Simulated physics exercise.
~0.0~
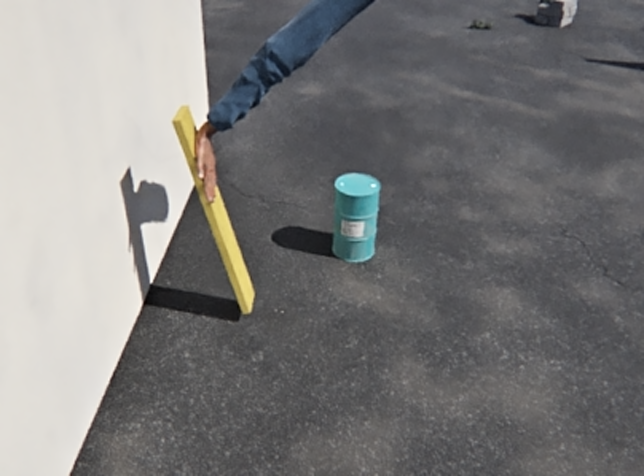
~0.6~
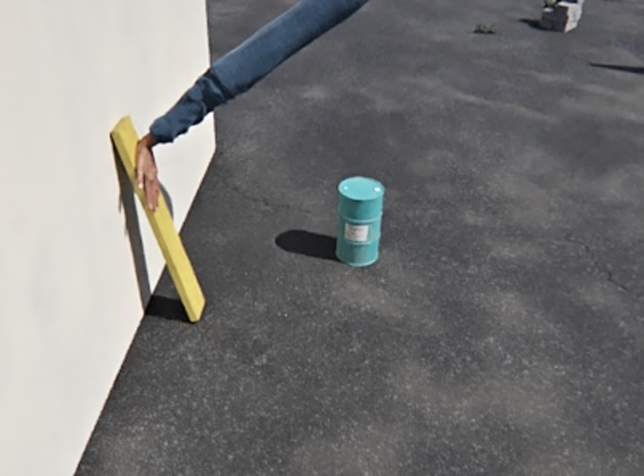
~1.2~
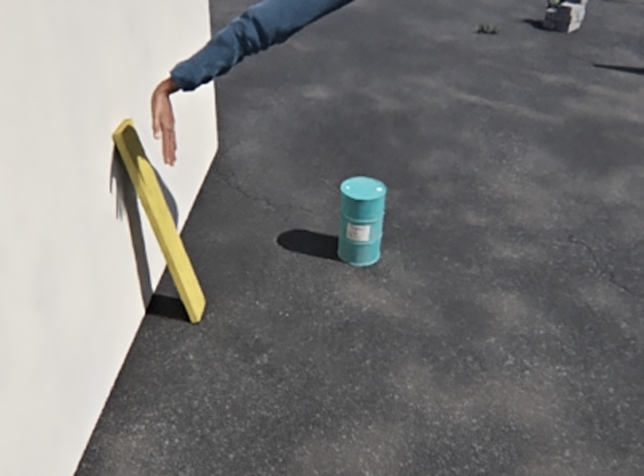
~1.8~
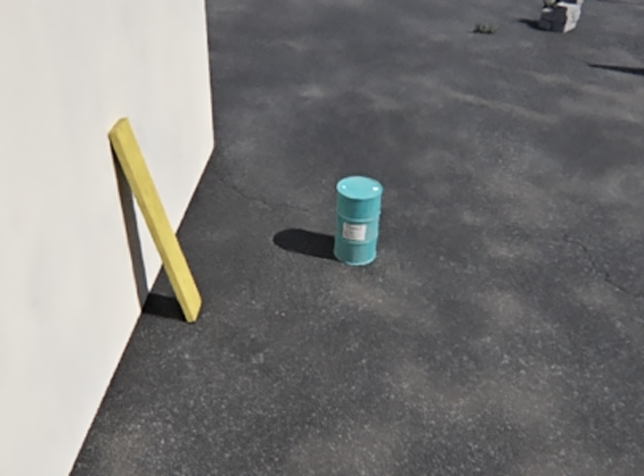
The clip opens on a bare pale wall and dark paved ground, where a hand at the end of a blue-sleeved arm holds a tilted yellow plank, with a turquoise canister standing to the right. The hand moves the plank left until its upper end leans against the wall and its foot rests on the ground. The fingers then let go, and the hand draws back, up and away from the plank. The arm leaves the view entirely. At the end, the plank stays leaning against the wall without slipping, and the canister still stands in its place.
